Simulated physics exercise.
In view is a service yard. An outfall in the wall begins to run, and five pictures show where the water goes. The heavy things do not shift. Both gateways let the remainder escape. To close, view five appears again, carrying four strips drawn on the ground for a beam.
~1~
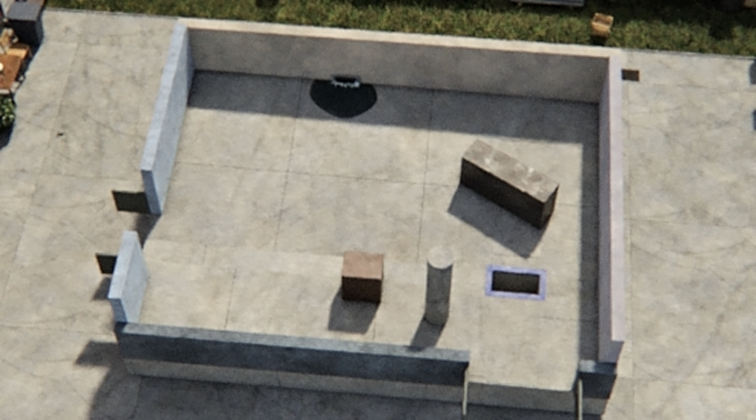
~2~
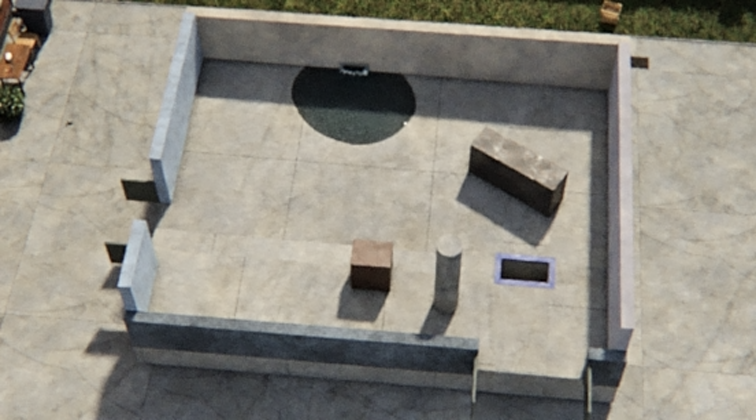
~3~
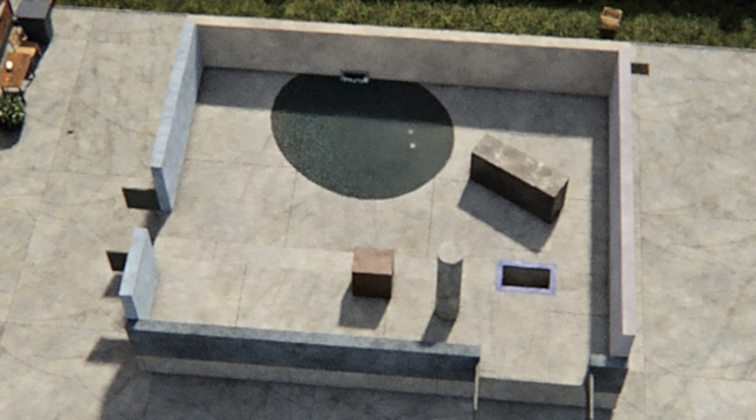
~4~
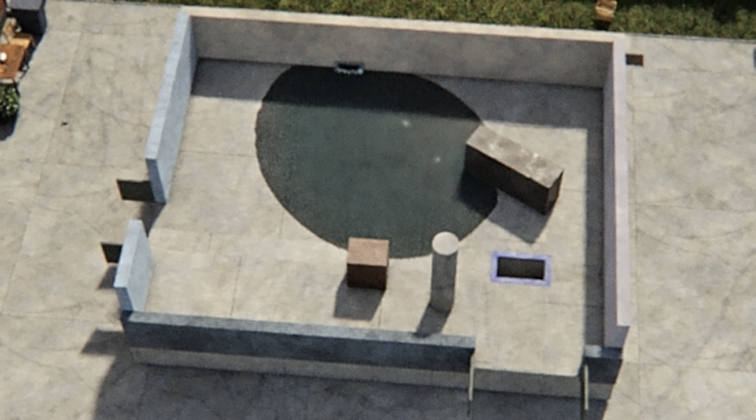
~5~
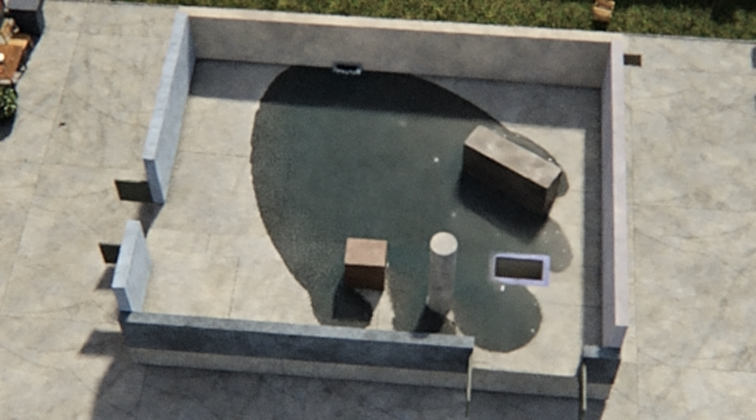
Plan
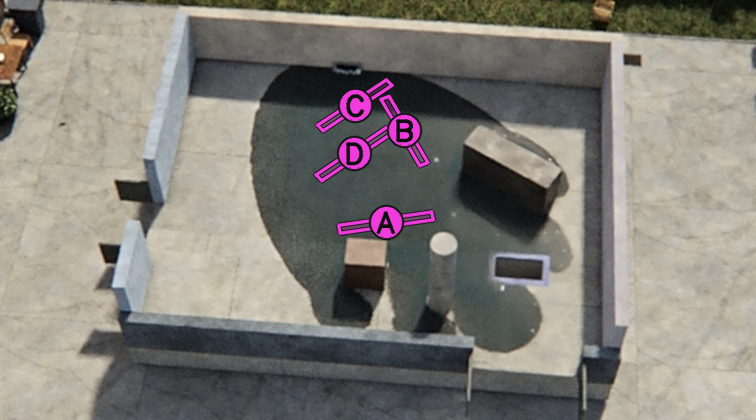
In a walled concrete yard seen from above, a dark patch of water spreads from an outlet at the back wall across the floor, passing around a long block, a brown cube and a pillar and reaching a blue-edged drain.
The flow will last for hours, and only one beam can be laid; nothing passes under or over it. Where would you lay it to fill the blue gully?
Take A.
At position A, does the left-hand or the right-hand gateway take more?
The right gate.
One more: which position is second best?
The answer is B.
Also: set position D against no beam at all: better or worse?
Position D is worse.
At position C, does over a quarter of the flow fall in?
No, it does not.
On the marked copy, A from (339, 229) to (432, 215); B from (385, 97) to (423, 164); C from (320, 127) to (389, 82); D from (318, 177) to (389, 130).
For position A, about 31 % of the stream goes into the blue gully, about 69 % out by the gates.
For position B, about 20 % of the stream goes into the blue gully, about 80 % out by the gates.
For position C, about 11 % of the stream goes into the blue gully, about 89 % out by the gates.
For position D, about 13 % of the stream goes into the blue gully, about 86 % out by the gates.
